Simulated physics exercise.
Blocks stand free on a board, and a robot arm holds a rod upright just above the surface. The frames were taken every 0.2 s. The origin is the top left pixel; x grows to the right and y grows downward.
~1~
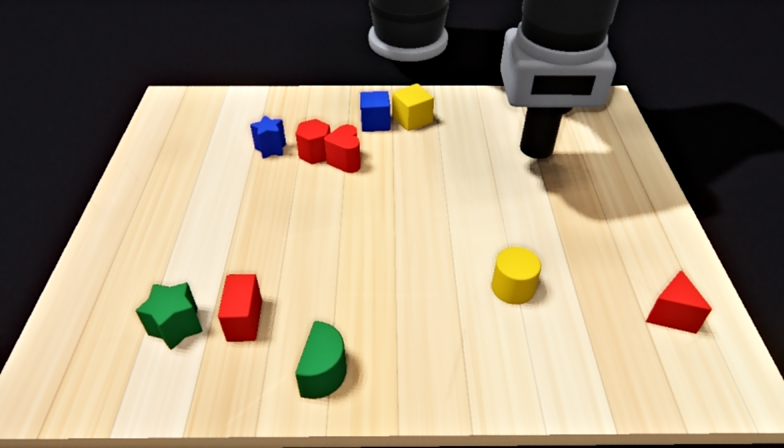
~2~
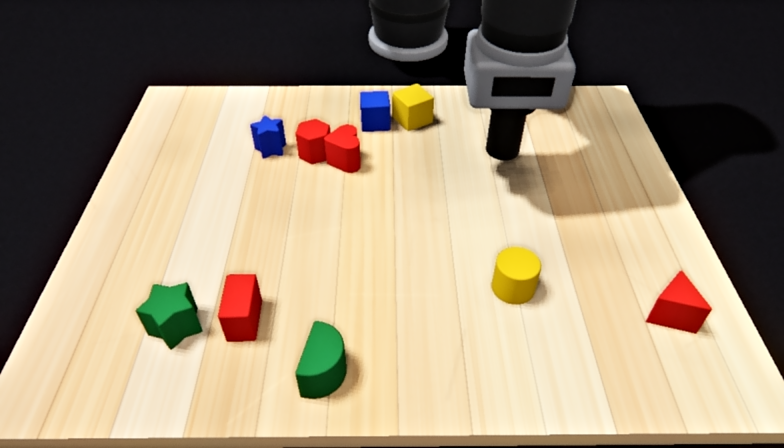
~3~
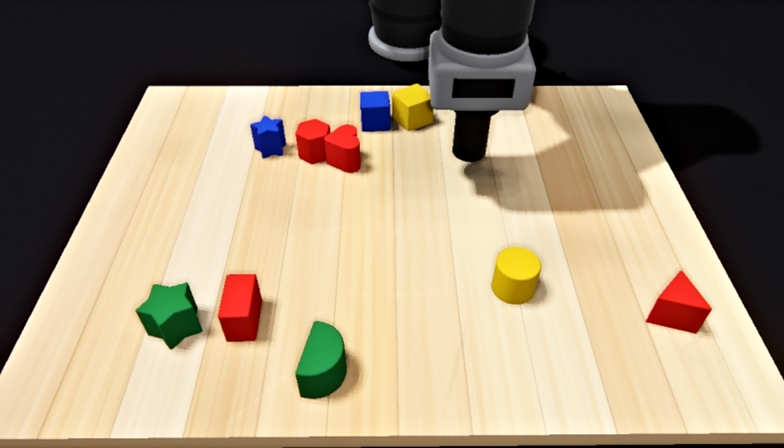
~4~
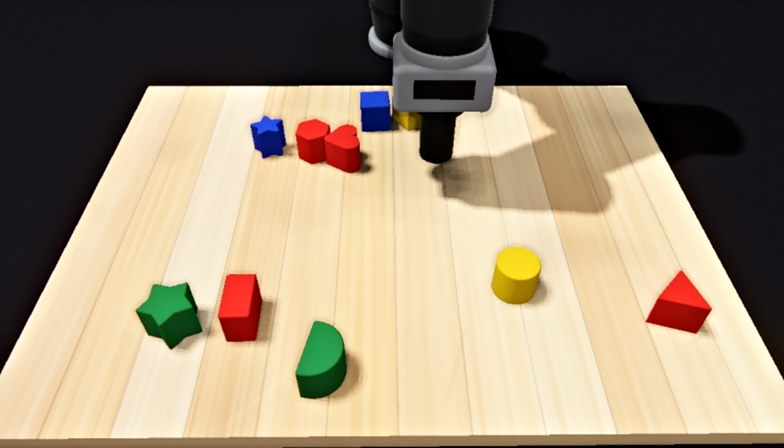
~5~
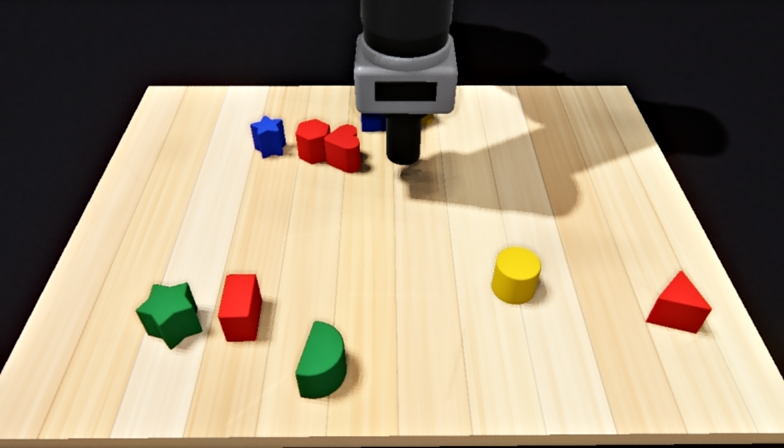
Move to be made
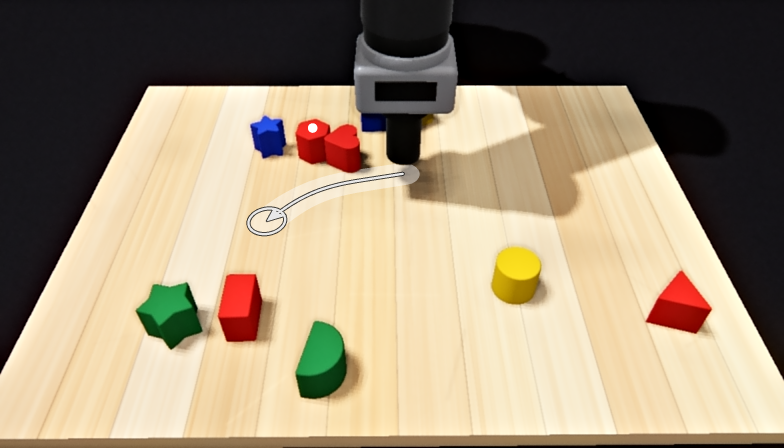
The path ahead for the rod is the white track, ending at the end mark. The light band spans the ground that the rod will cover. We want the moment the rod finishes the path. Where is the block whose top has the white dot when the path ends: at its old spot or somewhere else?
Here the block whose top has the white dot moves off its spot.
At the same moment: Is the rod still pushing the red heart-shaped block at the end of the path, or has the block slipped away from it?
By the time the path ends, the red heart-shaped block has slid off to the side or behind.
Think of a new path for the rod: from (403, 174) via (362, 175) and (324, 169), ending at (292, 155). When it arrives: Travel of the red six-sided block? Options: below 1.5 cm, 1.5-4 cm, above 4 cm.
More than 4 cm.
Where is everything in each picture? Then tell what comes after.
In the first frame, rod's lower end (536, 149); blue star block (267, 124); red six-sided block (313, 128); red heart-shaped block (344, 136).
In the second frame, rod (502, 151); blocks still.
In the third frame, rod (469, 152); blocks still.
In the fourth frame, rod (436, 154); blocks still.
In the fifth frame, rod (403, 155); blue star block (267, 124); red six-sided block (313, 128); red heart-shaped block (344, 136).
Drawn move, from (403, 174) over (355, 181) and (308, 195) to (267, 221); the dot is on the red six-sided block.
The first path, step by step. One third of the way, rod (353, 163); red six-sided block (308, 125); red heart-shaped block (337, 136), turned 25° clockwise.
Two thirds of the way, rod (305, 176); red six-sided block (307, 122), turned 15° anticlockwise; red heart-shaped block (331, 137), turned 55° clockwise.
At the end, rod (263, 202); blue star block still; red six-sided block (307, 122), turned 15° anticlockwise; red heart-shaped block (331, 137), turned 55° clockwise.
